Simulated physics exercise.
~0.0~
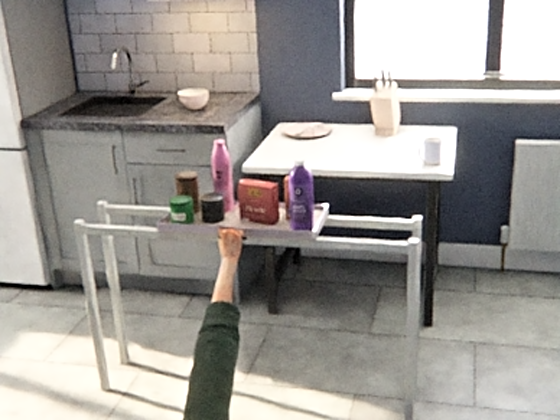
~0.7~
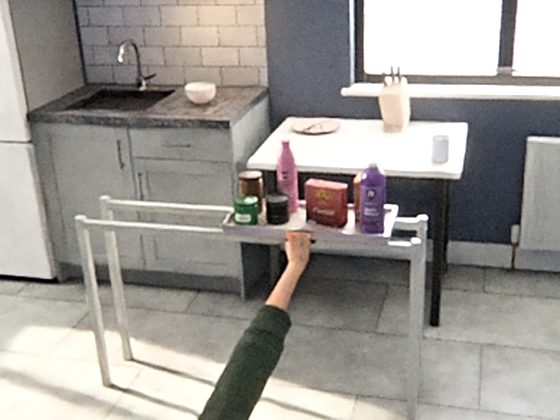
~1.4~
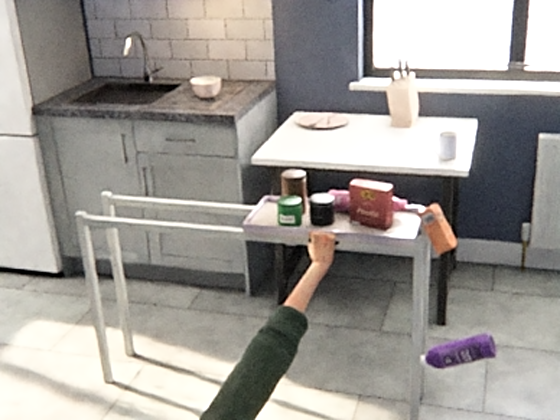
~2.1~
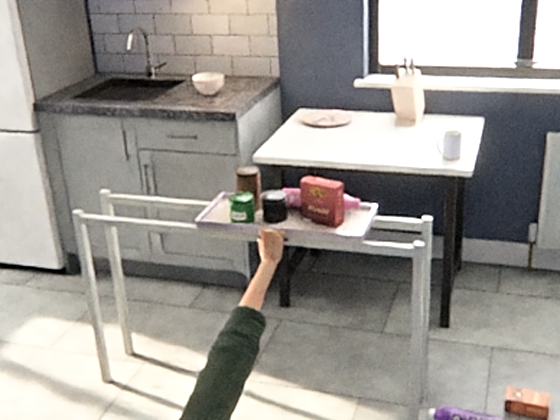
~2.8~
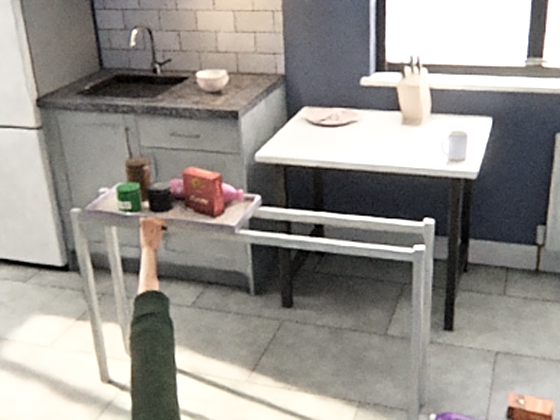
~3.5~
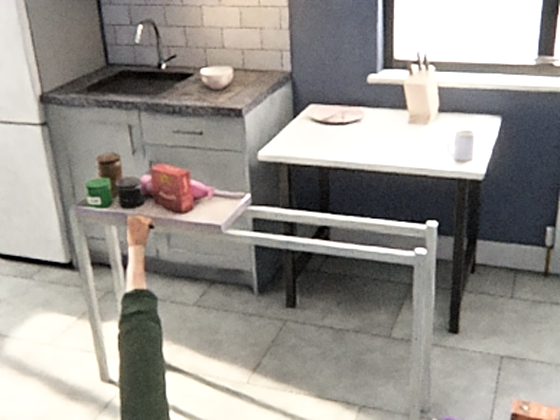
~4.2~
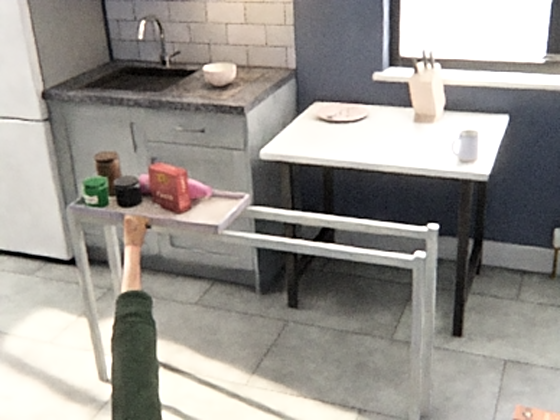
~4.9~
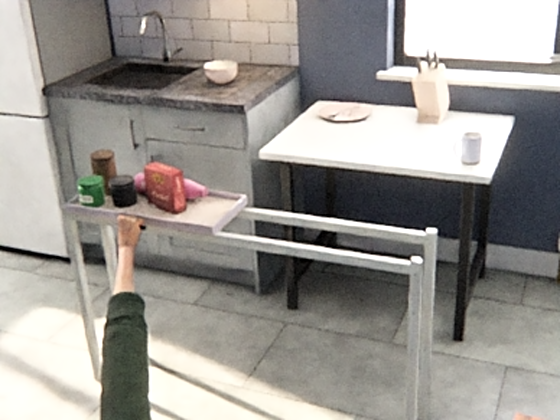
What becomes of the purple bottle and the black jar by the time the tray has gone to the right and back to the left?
The purple bottle falls off the right side of the tray, while the black jar stays standing in its place on the tray.
